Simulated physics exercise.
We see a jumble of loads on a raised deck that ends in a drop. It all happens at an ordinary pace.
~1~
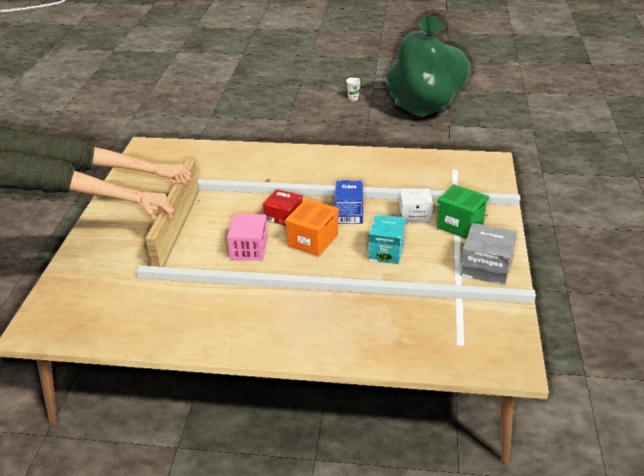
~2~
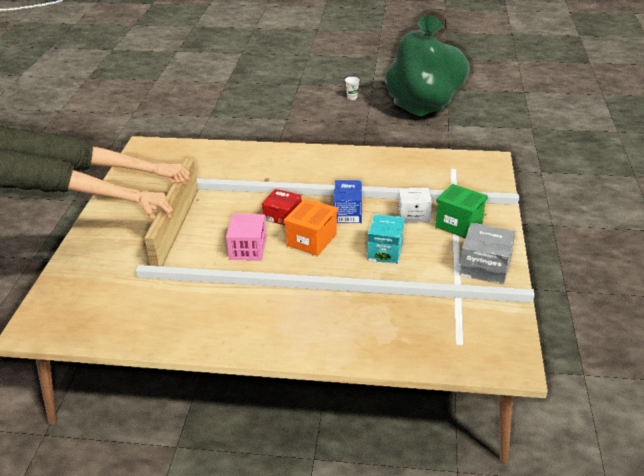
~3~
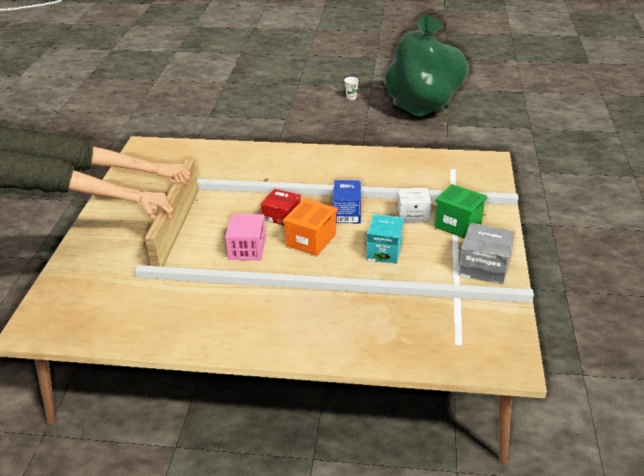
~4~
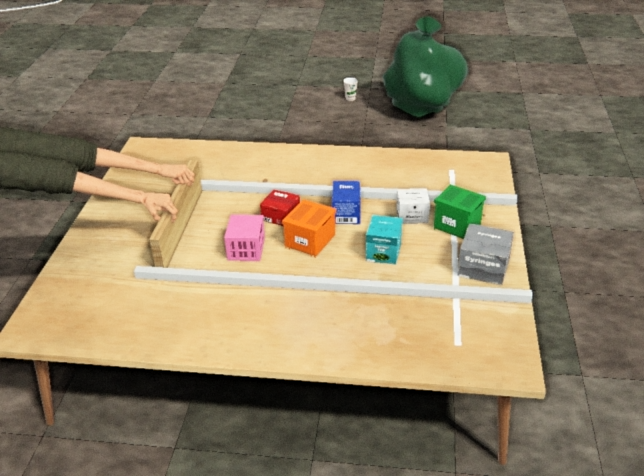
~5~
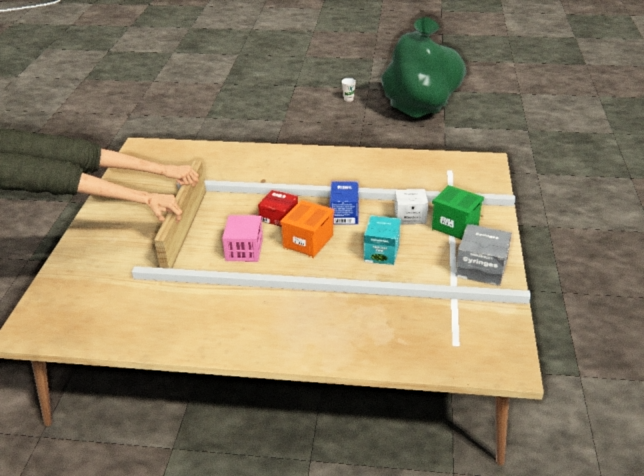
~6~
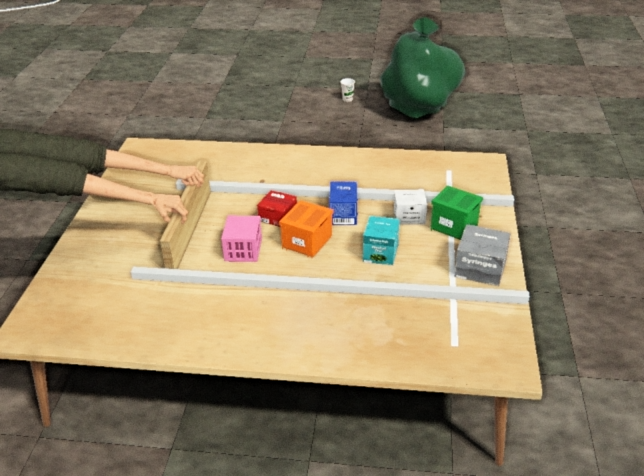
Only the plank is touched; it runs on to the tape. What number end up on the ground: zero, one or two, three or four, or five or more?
As it turns out, the number that fall off is three or four.
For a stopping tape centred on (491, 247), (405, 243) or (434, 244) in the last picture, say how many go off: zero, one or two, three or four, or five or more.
Taking them in turn, 5 or more; just one or two; 1 or 2.
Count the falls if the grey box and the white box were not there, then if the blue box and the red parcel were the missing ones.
First 2, then 2.
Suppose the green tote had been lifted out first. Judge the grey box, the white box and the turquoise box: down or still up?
The grey box comes down; the white box falls; the turquoise box is lost.
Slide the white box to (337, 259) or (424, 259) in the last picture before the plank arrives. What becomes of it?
In that order, it does not fall; does not fall.
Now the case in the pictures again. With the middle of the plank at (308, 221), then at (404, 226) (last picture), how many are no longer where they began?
The counts are 5 and 8.
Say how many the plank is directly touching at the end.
2 of them.
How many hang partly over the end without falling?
That would be 2.
Soon after, none off yet; grey box at rest near (483, 255); green tote at rest near (456, 214); white box at rest near (410, 207).
After that, none off yet; grey box at rest near (483, 255); green tote at rest near (456, 214); white box moving near (413, 208).
And then, none off yet; grey box displaced about its own width near (529, 264); green tote displaced about its own width near (507, 223); white box displaced well along near (479, 208).
In the end, the number that fall off is three or four; gone, white box, green tote and grey box.
